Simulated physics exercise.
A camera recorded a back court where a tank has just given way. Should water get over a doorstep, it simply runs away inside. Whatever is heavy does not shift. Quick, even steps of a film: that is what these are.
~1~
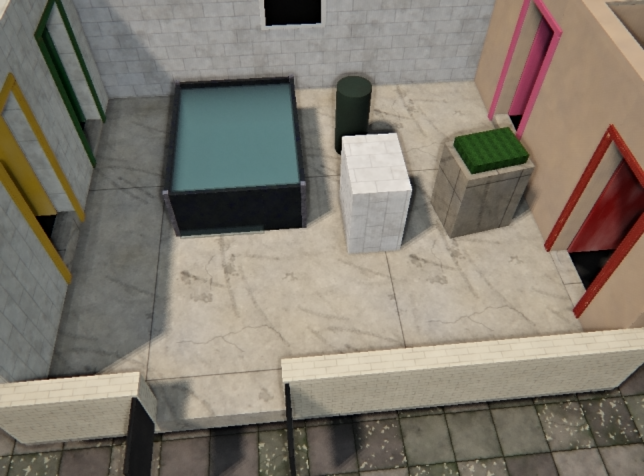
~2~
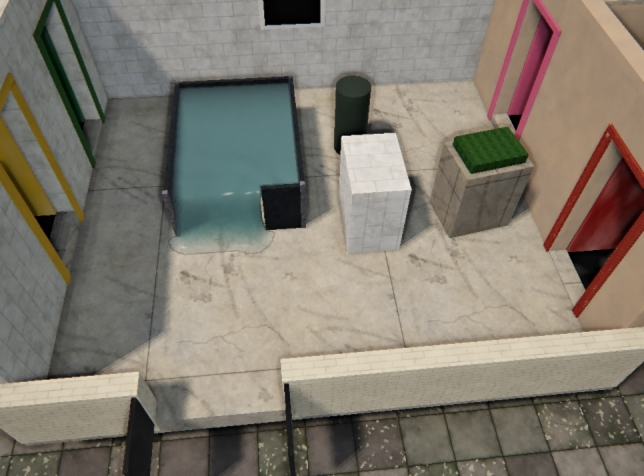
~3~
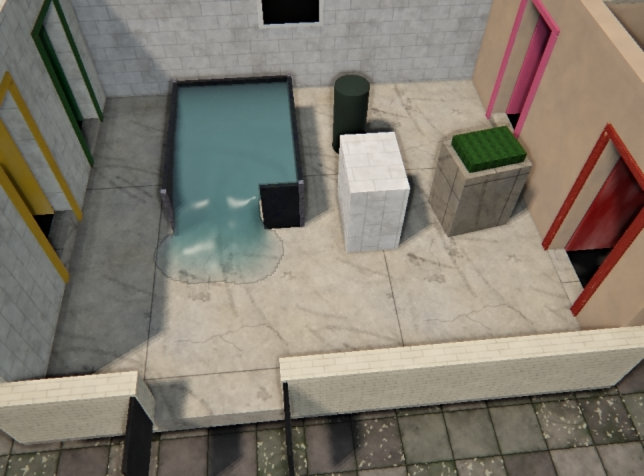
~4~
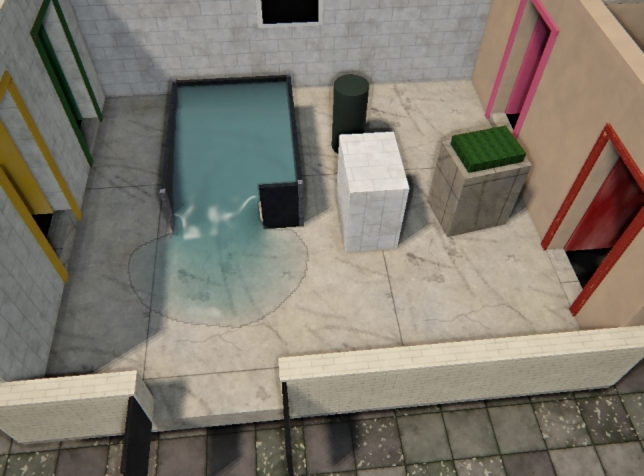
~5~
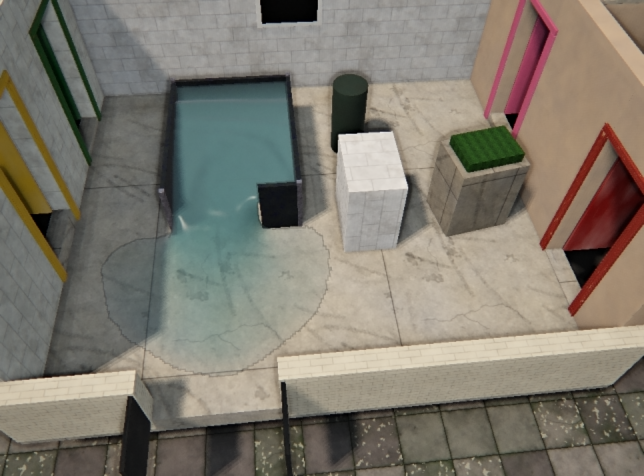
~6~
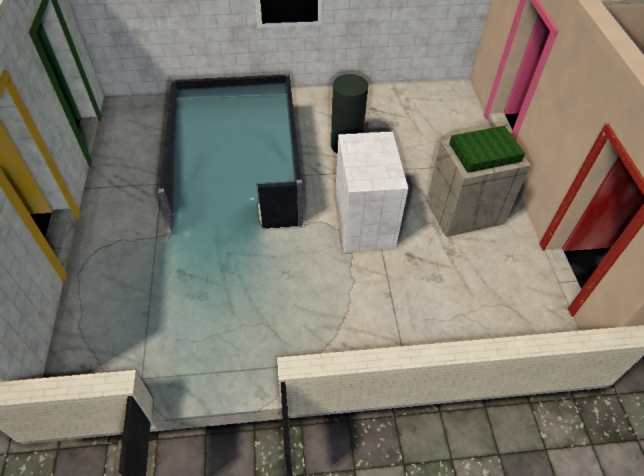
At first, a dark-sided tank of blue-green water stands whole in a walled court beside a white block and a grass-topped planter. Then the left part of its front opens and water pours out, spreading in a widening rounded sheet across the pale floor, reaching the gap in the low front wall.
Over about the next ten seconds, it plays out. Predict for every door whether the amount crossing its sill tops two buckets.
One by one: Green door: At most two buckets. Yellow door: At most two buckets. Red door: Over two buckets. Pink door: At most two buckets.
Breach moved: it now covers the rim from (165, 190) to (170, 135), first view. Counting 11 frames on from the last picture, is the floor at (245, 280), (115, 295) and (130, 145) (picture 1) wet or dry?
Taken in turn they're unwetted, swamped and swamped.
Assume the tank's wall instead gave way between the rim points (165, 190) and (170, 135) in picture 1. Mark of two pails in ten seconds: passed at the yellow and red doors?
Looking at both, the yellow one exceeds the mark while the red one exceeds the mark.
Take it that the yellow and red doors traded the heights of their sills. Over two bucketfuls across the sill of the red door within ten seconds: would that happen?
The red door falls short.
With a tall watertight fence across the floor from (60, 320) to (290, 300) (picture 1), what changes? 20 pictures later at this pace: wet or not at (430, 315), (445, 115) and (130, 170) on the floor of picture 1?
In order: Soaked, untouched, soaked.
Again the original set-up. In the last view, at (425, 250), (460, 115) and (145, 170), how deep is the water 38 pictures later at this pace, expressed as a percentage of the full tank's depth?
Going in order, roughly 2, 2 and 6 %.
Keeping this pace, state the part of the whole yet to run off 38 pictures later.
My reading is around 56 percent.
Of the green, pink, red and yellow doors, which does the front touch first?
It's the yellow-painted one.
A moment on, water covers 30 % of the floor; the green door not reached, the yellow door wet at the sill, nothing in, the red door not reached, the pink door not reached.
Next, water covers 30 % of the floor; the green door not reached, the yellow door wet at the sill, nothing in, the red door not reached, the pink door not reached.
Then, water covers 50 % of the floor; the green door not reached, the yellow door wet at the sill, nothing in, the red door under two buckets in, the pink door not reached.
Later, water covers 65 % of the floor; the green door wet at the sill, nothing in, the yellow door wet at the sill, nothing in, the red door over two buckets in, the pink door wet at the sill, nothing in.
In the end, water covers 85 % of the floor; the green door wet at the sill, nothing in, the yellow door wet at the sill, nothing in, the red door far over two buckets in, the pink door wet at the sill, nothing in.
